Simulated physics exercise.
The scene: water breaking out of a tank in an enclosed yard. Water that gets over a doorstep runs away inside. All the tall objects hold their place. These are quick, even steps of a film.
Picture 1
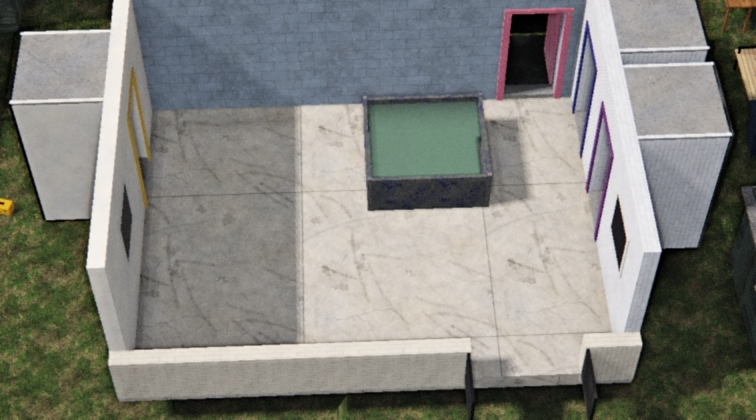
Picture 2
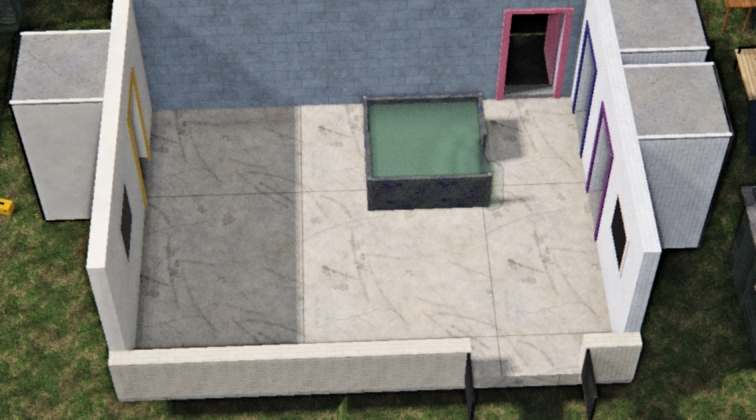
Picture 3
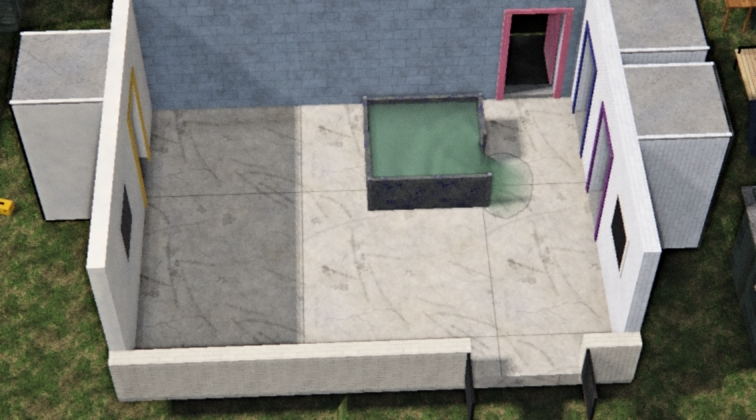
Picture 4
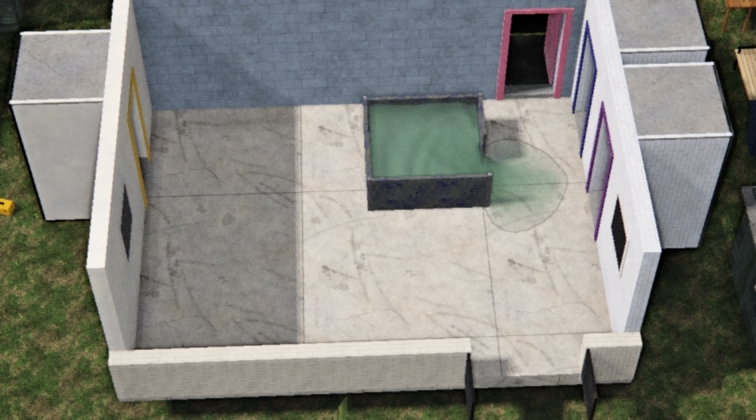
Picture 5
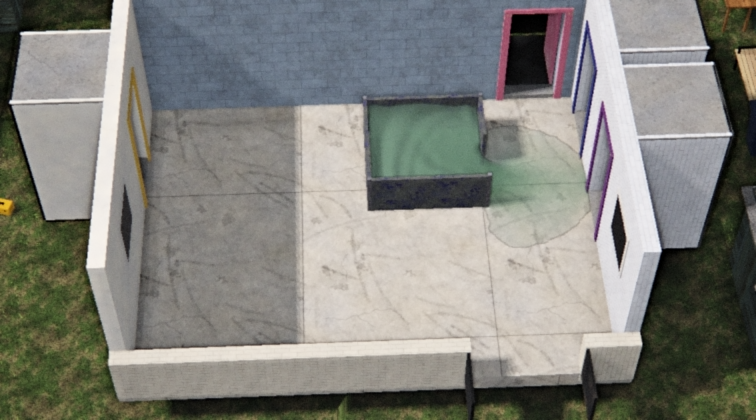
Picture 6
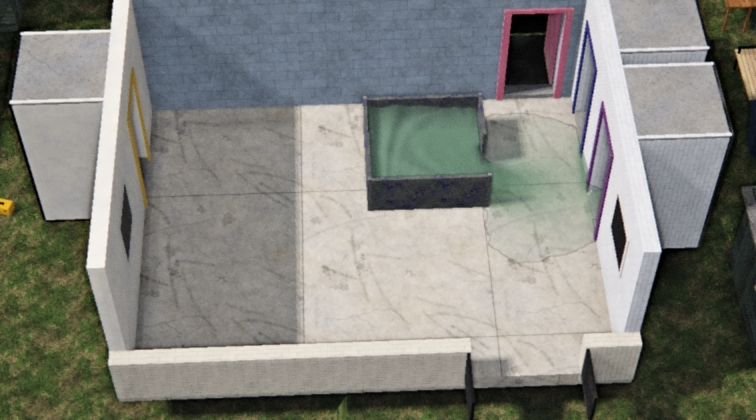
Green water pours from the right side of a dark open tank in a walled yard, spreading over the pale stone floor in a widening rounded sheet that reaches the white right-hand wall with its purple-framed doorway.
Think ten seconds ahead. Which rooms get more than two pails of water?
The yellow door admits no more than that; the purple door lets in a lot; the pink door lets in a lot; the blue door lets in a lot.
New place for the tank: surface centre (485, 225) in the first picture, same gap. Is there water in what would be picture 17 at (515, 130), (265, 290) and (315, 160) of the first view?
One after the other: Awash, free of water, clear.
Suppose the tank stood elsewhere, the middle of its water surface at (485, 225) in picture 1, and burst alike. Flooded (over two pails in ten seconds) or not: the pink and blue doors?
Pink door lets more in; blue door keeps below it.
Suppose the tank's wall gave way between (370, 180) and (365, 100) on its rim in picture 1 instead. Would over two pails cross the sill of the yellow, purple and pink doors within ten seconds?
The yellow door takes more; the purple door lets less in; the pink door keeps below it.
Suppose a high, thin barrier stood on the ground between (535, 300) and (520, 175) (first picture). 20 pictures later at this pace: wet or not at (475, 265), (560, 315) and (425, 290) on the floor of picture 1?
As listed: Covered, not flooded, covered.
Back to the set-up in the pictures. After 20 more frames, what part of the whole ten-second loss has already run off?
Close to 50 %.
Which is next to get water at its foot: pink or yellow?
It is the door marked pink.
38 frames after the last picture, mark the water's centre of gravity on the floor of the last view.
Near (461, 192).
A moment on, water covers 15 % of the floor; the yellow door not reached, the purple door far over two buckets in, the pink door wet at the sill, nothing in, the blue door under two buckets in.
Next, water covers 20 % of the floor; the yellow door not reached, the purple door far over two buckets in, the pink door under two buckets in, the blue door over two buckets in.
Then, water covers 30 % of the floor; the yellow door not reached, the purple door far over two buckets in, the pink door over two buckets in, the blue door far over two buckets in.
Later, water covers 50 % of the floor; the yellow door not reached, the purple door far over two buckets in, the pink door over two buckets in, the blue door far over two buckets in.
In the end, water covers 75 % of the floor; the yellow door wet at the sill, nothing in, the purple door far over two buckets in, the pink door over two buckets in, the blue door far over two buckets in.
